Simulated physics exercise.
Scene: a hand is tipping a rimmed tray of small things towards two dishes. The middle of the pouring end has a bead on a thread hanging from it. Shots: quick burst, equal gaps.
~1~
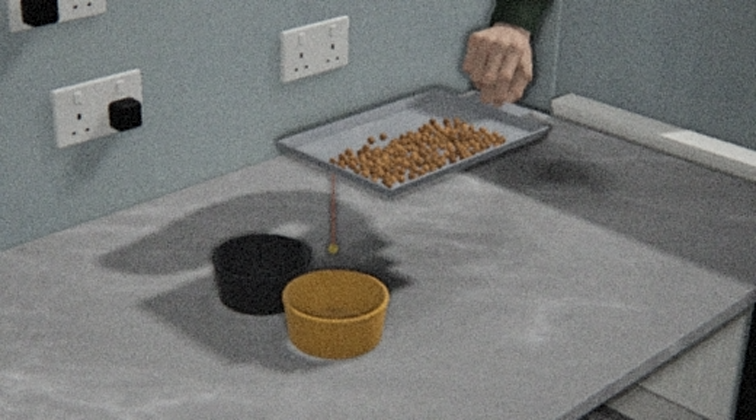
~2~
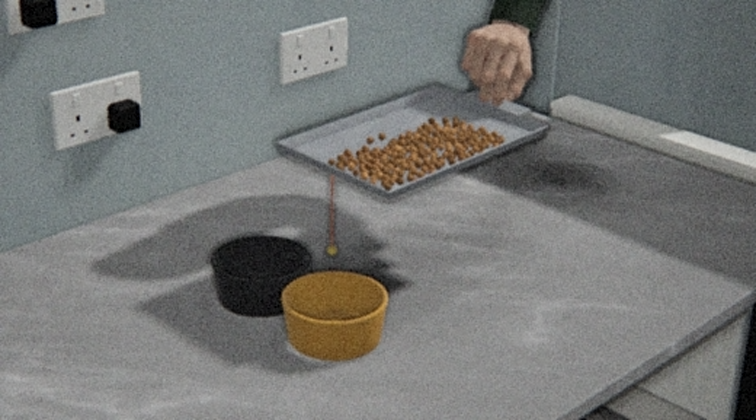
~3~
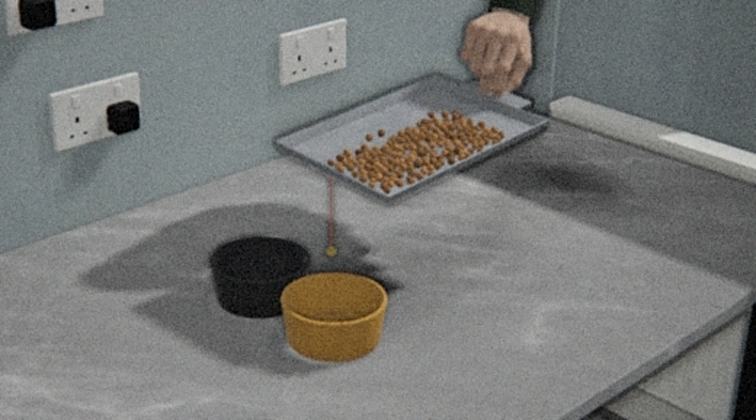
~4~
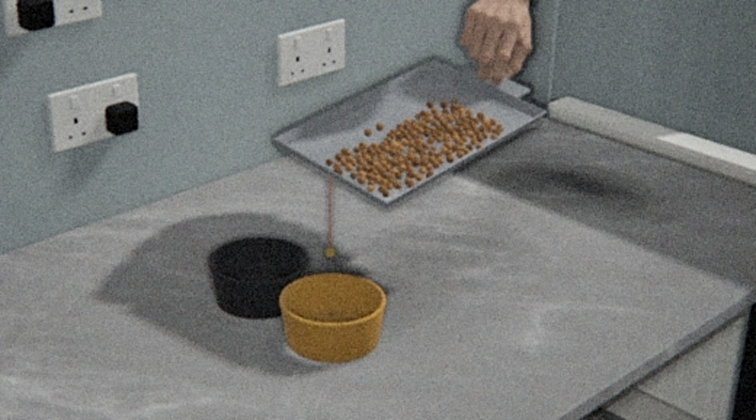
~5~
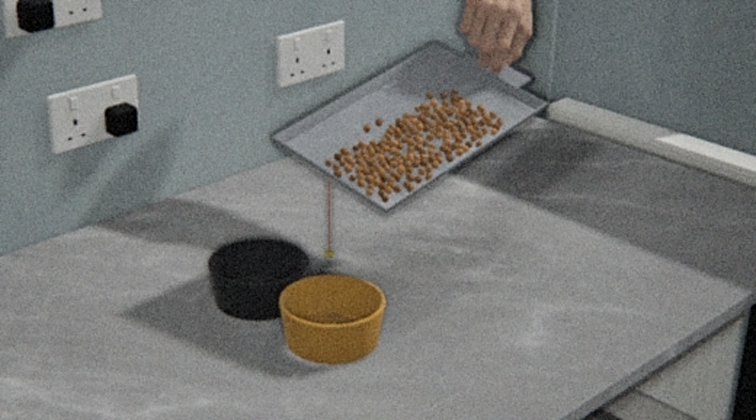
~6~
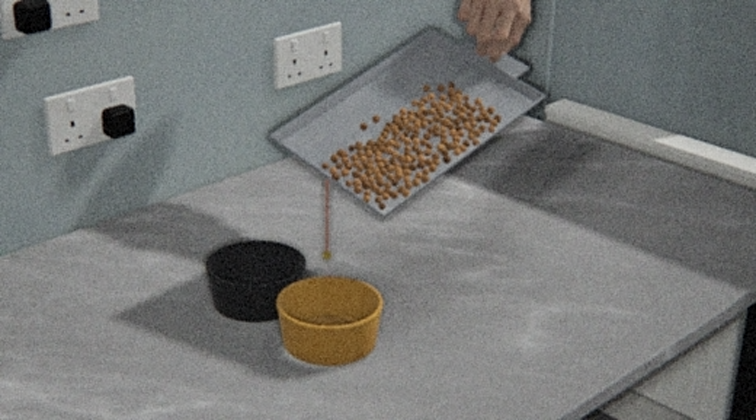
To begin with, a hand holds a rimmed grey tray of roasted chickpeas nearly level above a black dish and a mustard-yellow one, a bead hanging on a thread from its near end. The hand then raises the far side, steadily tilting the tray towards its lower right corner, and the chickpeas shift slightly.
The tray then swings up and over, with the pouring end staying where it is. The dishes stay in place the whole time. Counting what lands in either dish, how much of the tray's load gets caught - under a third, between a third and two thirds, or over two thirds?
A third to two thirds lost.
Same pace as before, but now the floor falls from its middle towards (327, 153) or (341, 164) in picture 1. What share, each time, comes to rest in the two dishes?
The first try gives close to 70 percent; the next gives 90 percent.
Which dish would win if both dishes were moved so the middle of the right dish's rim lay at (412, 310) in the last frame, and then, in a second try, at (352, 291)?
Trial 1: The one on the right side. Trial 2: The one on the right side.
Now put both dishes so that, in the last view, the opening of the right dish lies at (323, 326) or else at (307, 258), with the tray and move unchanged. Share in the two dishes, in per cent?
You'd get near 10 per cent and afterwards near 0 per cent.
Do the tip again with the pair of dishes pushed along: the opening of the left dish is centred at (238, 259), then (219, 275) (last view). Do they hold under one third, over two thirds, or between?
In order: Below one third, then under a third.
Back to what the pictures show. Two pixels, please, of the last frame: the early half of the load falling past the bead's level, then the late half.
First close to (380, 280), next close to (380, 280).
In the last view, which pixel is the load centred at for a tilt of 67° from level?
Close to (391, 205).
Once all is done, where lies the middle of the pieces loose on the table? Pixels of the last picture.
Approximate centre, last frame: (418, 345).
Shortly afterwards, tray tipped steeply; near two thirds on the tray; a little in the right dish; only a few outside both; near a quarter in the air.
Next, tray tipped past a quarter turn; near half in the right dish; near half outside both; only a few in the air.
Some moments later, tray tipped past a quarter turn; near half in the right dish; near half outside both.
In the end, tray tipped past a quarter turn; near half in the right dish; none at all in the left dish; near half outside both.
